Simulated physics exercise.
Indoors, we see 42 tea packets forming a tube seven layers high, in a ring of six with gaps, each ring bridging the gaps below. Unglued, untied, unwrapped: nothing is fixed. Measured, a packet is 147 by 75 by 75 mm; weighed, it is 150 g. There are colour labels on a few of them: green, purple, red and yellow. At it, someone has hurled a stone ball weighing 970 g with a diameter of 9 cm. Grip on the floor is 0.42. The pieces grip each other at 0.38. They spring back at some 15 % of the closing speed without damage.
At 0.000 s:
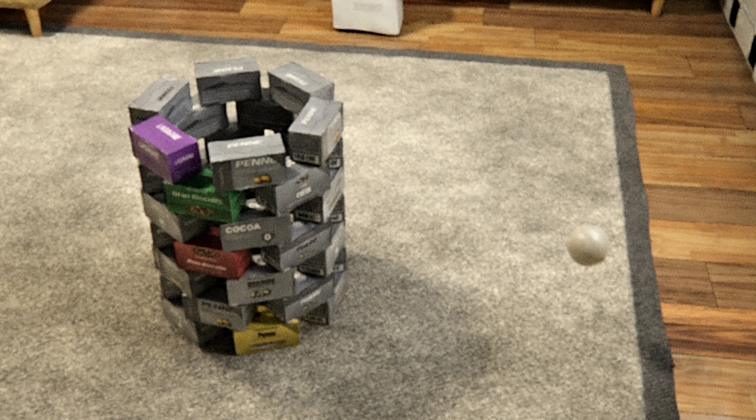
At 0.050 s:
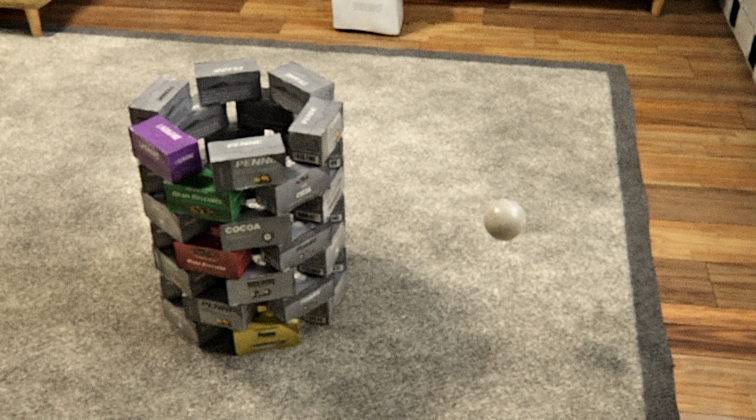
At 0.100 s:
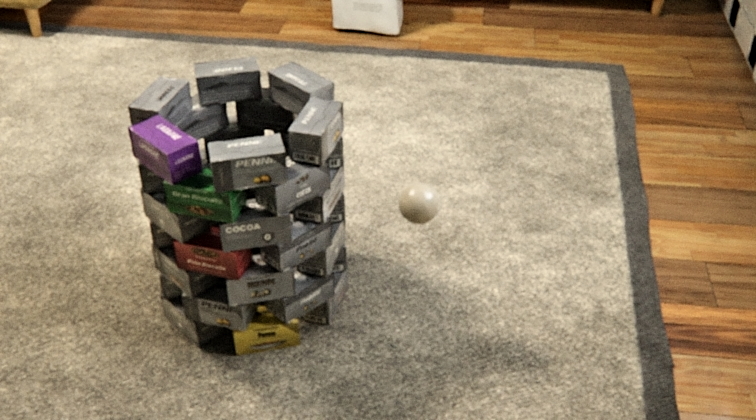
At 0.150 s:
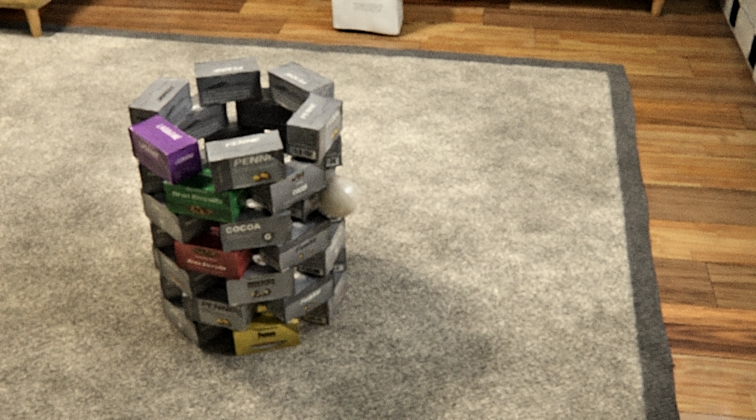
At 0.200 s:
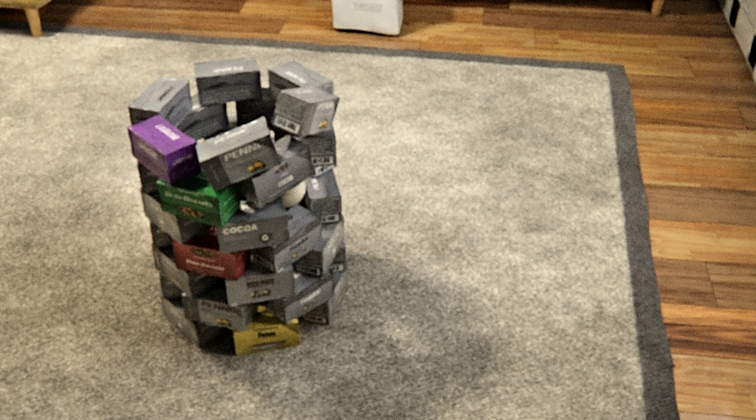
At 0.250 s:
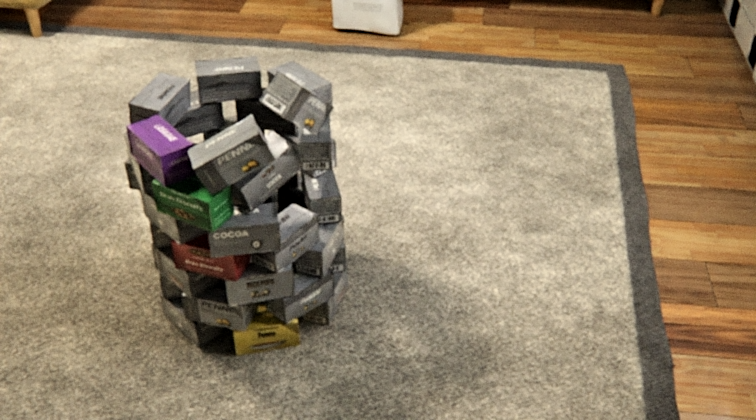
A pale ball flies in from the right, above a grey rug with a dark border on a wooden floor, seen from slightly above by a still camera. It crosses leftward to a round tower of stacked grey boxes, with purple, green, red and yellow ones on the near side. The ball strikes the upper right side and pushes inside, and the upper boxes shift, twist and tilt.
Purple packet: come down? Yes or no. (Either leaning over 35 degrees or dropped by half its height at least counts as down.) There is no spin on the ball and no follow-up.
Yes.
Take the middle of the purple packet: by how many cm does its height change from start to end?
45 centimetres lower, roughly.
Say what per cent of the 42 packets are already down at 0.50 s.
By then, 25 per cent.
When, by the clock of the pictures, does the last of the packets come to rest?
At about 2.5 s.
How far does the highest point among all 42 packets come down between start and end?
Roughly 0 centimetres lower at the end.
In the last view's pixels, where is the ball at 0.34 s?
(175, 189) or so.
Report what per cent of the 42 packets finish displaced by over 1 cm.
55 per cent.
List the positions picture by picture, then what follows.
In the first picture (places mark the middle of the side facing us), ball (588, 246) 55 cm from contact, 3.9 m/s; purple packet (162, 134); green packet (198, 204); red packet (206, 261); nothing disturbed.
Ball (504, 220) 37 cm from contact, 3.8 m/s; purple packet (162, 134), in the second picture.
Ball (419, 204) 18 cm from contact, 3.7 m/s; purple packet (162, 134), in the third picture.
Ball (339, 197) after contact, 3.1 m/s; purple packet (162, 134); steepest lean 3°, the packet at (315, 111); 4 disturbed, none down, in the fourth picture.
Ball after contact, 2.2 m/s; purple packet (161, 134); green packet (189, 206) shifted 15 mm; steepest lean 24°, the packet at (311, 93); 8 disturbed, none down, in the fifth picture.
Ball after contact, 2.1 m/s; purple packet (159, 134) shifted 8 mm; green packet (181, 207) shifted 28 mm; red packet (203, 262); steepest lean 44°, the packet at (307, 89); 1 of the 42 packets down, 14 disturbed in all, in the sixth picture.
After 0.34 s, ball still moving; 1 of the 42 packets down; purple packet leaning 4°; green packet shifted 44 mm.
After 0.50 s, ball still moving; 10 of the 42 packets down; purple packet leaning 37°; green packet shifted 6 cm.
After 0.70 s, ball still moving; 13 of the 42 packets down; purple packet upside down; green packet leaning 44°, 9 cm lower.
After 1.18 s, ball still moving; 13 of the 42 packets down; purple packet on its side; green packet on its side.
At rest (2.6 s), ball rolling away; 13 of the 42 packets down; purple packet on its side; green packet on its side; red packet shifted 11 mm. As the last picture would show them, middles, purple packet near (117, 246), green packet near (125, 315).
